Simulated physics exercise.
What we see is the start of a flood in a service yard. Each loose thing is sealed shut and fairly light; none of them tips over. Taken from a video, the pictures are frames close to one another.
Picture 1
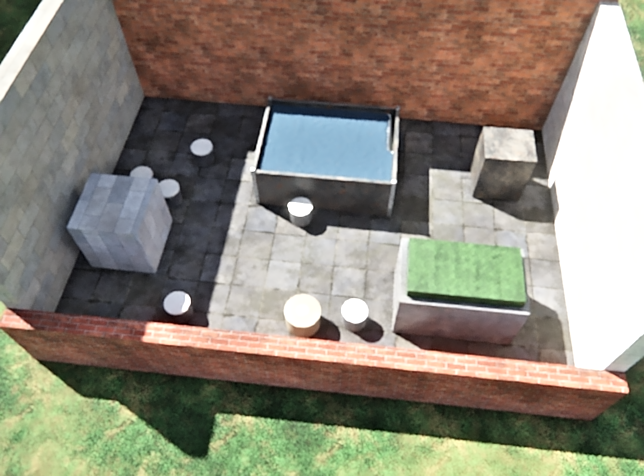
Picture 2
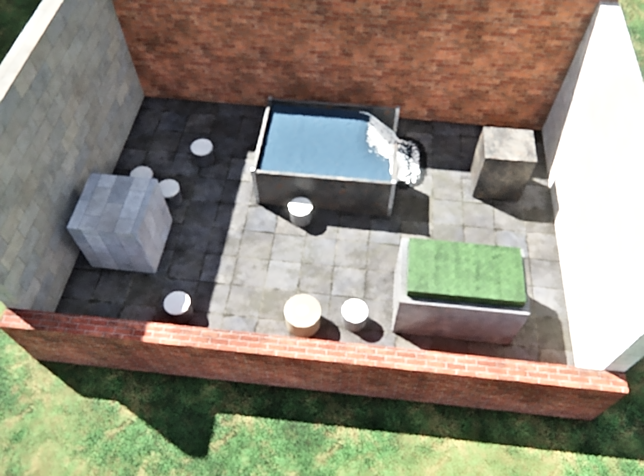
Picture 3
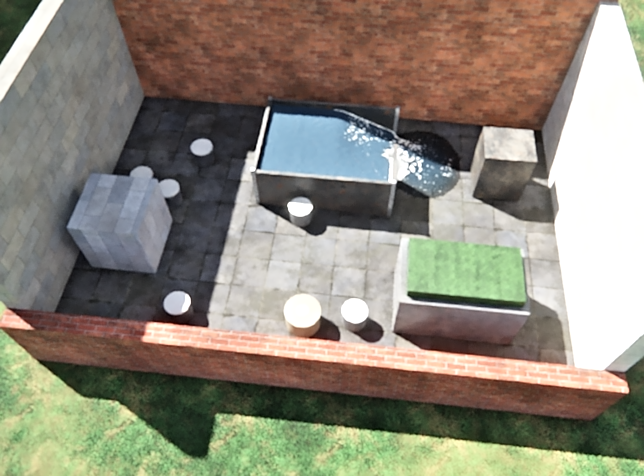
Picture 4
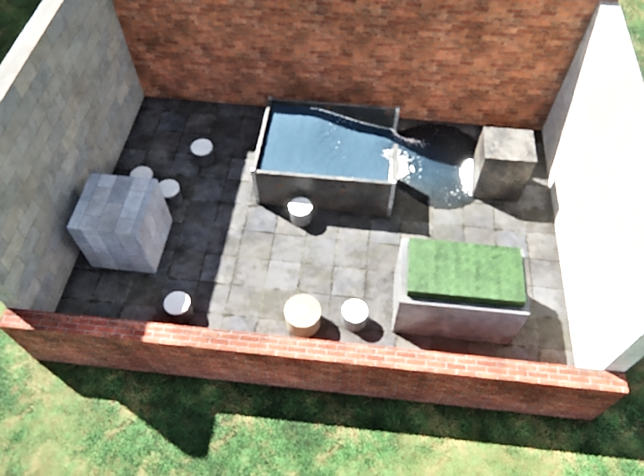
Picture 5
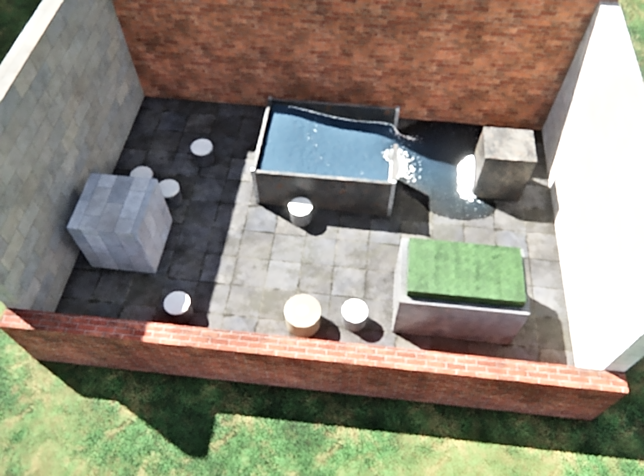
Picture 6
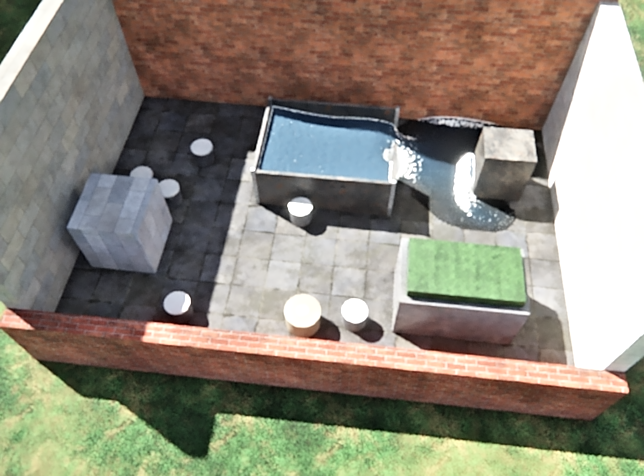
A large open-topped tank of blue water stands against the brick back wall of a paved, walled yard, seen from high above the low front wall. A grey block sits at left, another at right, a green-topped pale block at front right, and whitish round pails are scattered about. Water bursts from the tank's right side, spreads across the paving and foams around the right block, while the pails and camera stay still.
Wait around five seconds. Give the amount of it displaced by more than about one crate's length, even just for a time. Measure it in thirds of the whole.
The share is under a third of the whole.
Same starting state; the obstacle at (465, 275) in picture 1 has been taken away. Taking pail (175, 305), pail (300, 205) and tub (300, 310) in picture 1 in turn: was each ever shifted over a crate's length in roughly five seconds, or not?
Taking them in turn, the first stayed within range, the second stayed within range, and the third traveled far.
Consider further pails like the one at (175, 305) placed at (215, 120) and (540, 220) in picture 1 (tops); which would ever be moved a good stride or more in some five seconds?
First one missed the mark, second one cleared the mark.
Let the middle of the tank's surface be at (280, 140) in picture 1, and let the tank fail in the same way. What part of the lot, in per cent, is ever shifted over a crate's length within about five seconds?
My reckoning says roughly 0 percent.
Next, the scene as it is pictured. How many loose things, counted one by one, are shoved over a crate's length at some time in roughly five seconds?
I make it 1 of them.
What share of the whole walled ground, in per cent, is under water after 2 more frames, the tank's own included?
Roughly 25 per cent.
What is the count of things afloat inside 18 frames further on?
Total: 0.
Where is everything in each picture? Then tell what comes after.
In the first frame, a pail at (355, 311) rests on the ground; a pail at (141, 175), on the bottom; 0 of 7 have shifted.
In the second frame, a pail at (355, 311) rests on the ground; a pail at (141, 175), on the bottom; 0 of 7 have shifted.
In the third frame, a pail at (355, 311) rests on the ground; a pail at (141, 175) rests on the ground; 0 of 7 have shifted.
In the fourth frame, a pail at (355, 311), on the bottom; a pail at (141, 175), on the bottom; 0 of 7 have shifted.
In the fifth frame, a pail at (355, 311), on the bottom; a pail at (141, 175), on the bottom; 0 of 7 have shifted.
In the sixth frame, a pail at (355, 311), on the bottom; a pail at (141, 175), on the bottom; 0 of 7 have shifted.
A moment on, 0 of 7 are well off their spots; 0 afloat.
Next, 0 of 7 are well off their spots; 0 afloat.
Later, 0 of 7 are well off their spots; 0 afloat.
In the end, 1 of 7 are well off their spots, and 1 have been at some point; 0 afloat.
